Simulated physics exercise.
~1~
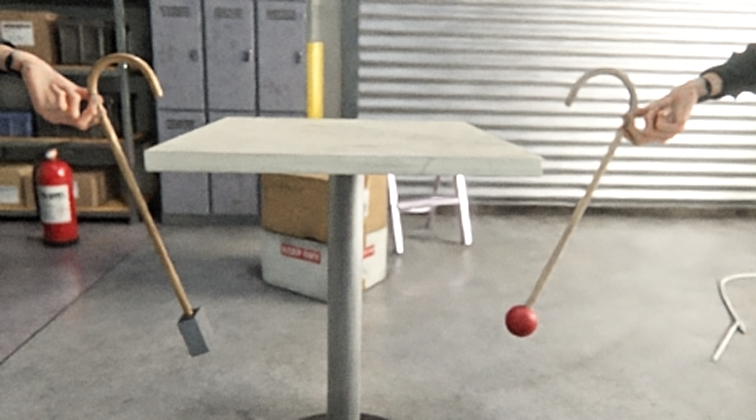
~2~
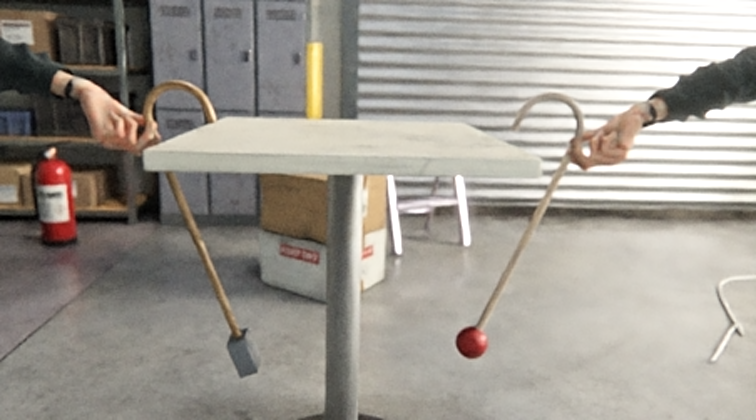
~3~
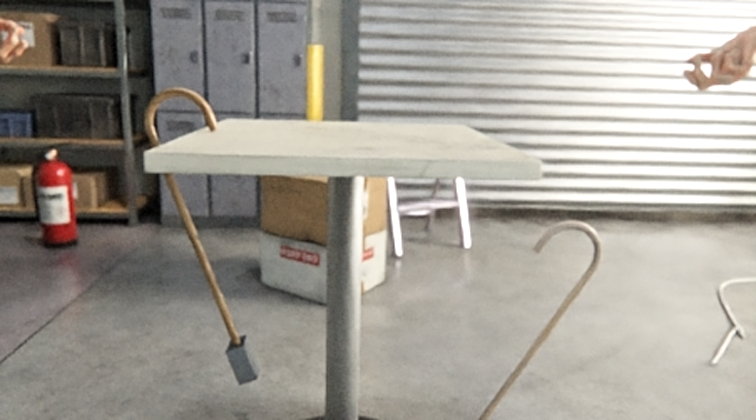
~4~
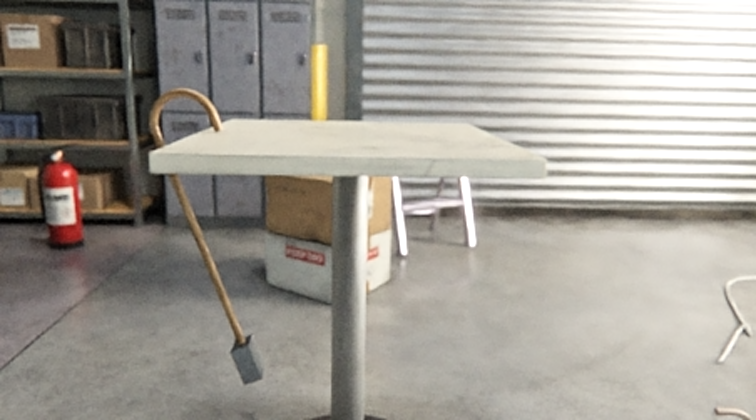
In a storage room, two hands releasing hooked canes at a table, the red-ended one falling, the grey-ended one staying hooked.
